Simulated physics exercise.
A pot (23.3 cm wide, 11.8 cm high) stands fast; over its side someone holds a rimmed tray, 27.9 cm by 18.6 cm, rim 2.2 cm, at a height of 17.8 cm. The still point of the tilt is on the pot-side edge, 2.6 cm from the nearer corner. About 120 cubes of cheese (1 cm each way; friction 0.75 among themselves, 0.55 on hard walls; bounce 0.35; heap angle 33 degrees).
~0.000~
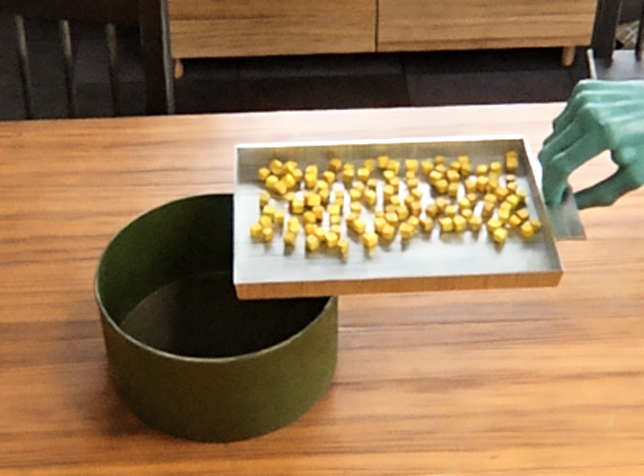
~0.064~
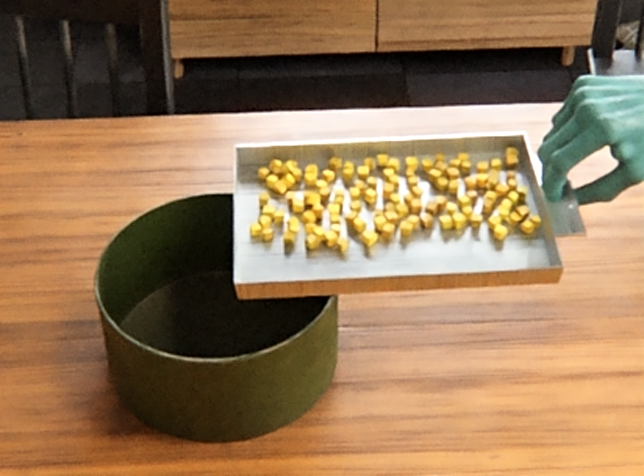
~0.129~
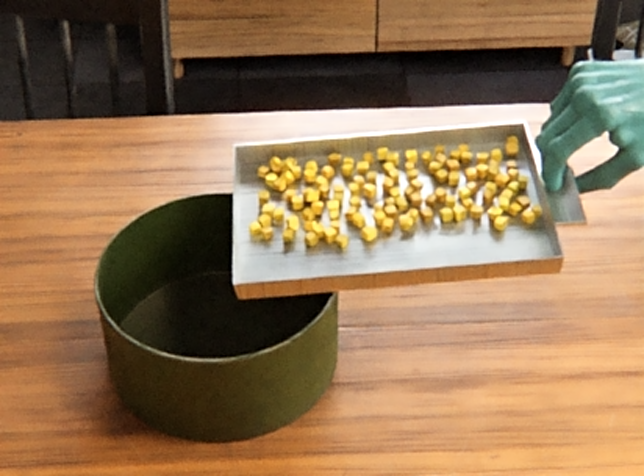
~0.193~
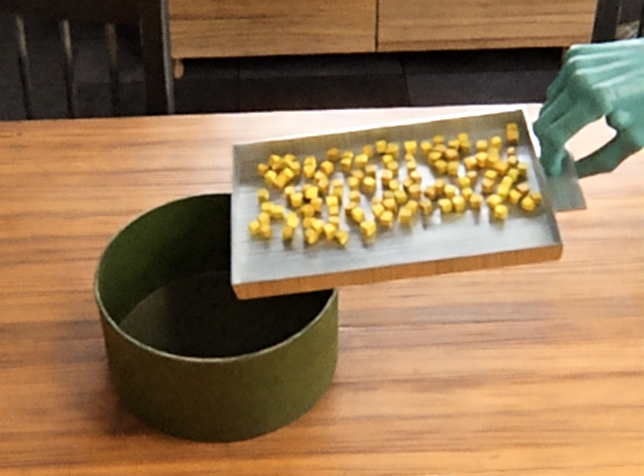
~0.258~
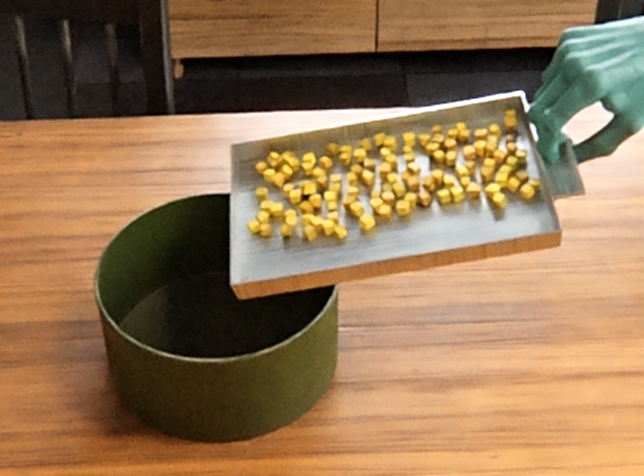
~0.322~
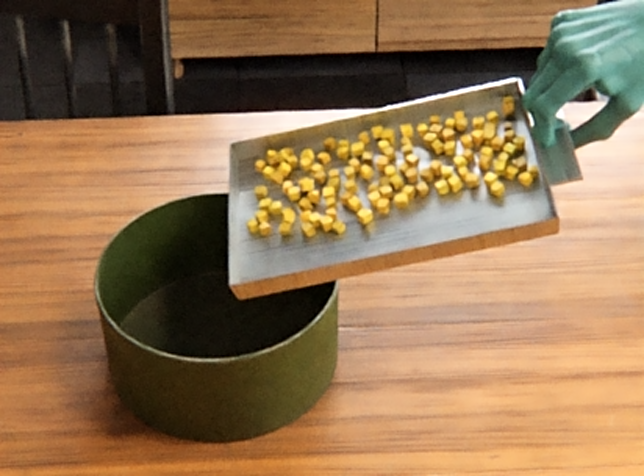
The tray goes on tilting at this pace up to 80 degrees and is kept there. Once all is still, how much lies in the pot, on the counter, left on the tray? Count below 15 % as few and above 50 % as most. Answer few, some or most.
Pot: Some, counter: Few, tray: Most.
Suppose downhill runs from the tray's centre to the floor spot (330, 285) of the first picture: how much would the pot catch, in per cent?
Some 5 per cent.
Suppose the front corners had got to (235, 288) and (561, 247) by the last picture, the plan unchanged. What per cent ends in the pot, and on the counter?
Pot 0, counter 25.
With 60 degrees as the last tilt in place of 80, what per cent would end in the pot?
In that case some 20 per cent.
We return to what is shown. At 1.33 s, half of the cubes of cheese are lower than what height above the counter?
About 20 cm.
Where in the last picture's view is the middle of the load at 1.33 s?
Around (229, 216).
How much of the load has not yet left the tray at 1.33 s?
About 75 per cent.
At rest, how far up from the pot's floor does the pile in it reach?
Some 1.0 cm.
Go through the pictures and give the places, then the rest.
The first frame shows tray tilt 0 degrees, front corners at (238, 281) and (560, 268); middle of the pieces at (396, 203); pot at (217, 270).
The second frame shows tray tilt 1 degrees, front corners at (238, 281) and (560, 265); middle of the pieces at (396, 201).
The third frame shows tray tilt 4 degrees, front corners at (237, 281) and (561, 255), lowest corner left front; middle of the pieces at (396, 195).
The fourth frame shows tray tilt 7 degrees, front corners at (235, 282) and (560, 242), lowest corner left front; middle of the pieces at (395, 188).
The fifth frame shows tray tilt 10 degrees, front corners at (234, 282) and (558, 228), lowest corner left front; middle of the pieces at (394, 180).
The sixth frame shows tray tilt 14 degrees, front corners at (233, 283) and (556, 216), lowest corner left front; middle of the pieces at (392, 173); pot at (217, 270). The tray's pace is about 50 degrees a second.
After 0.93 s, tilt 45 degrees; the tray holds 100 %, the pot 0 %.
Then, at 1.33 s, tilt 66 degrees; the tray holds 75 %, the pot 15 %.
After 1.82 s, tilt 80 degrees; the tray holds 75 %, the pot 20 %.
In the end, at 2.9 s, pot 25 %, counter 5 %, tray 70 %.
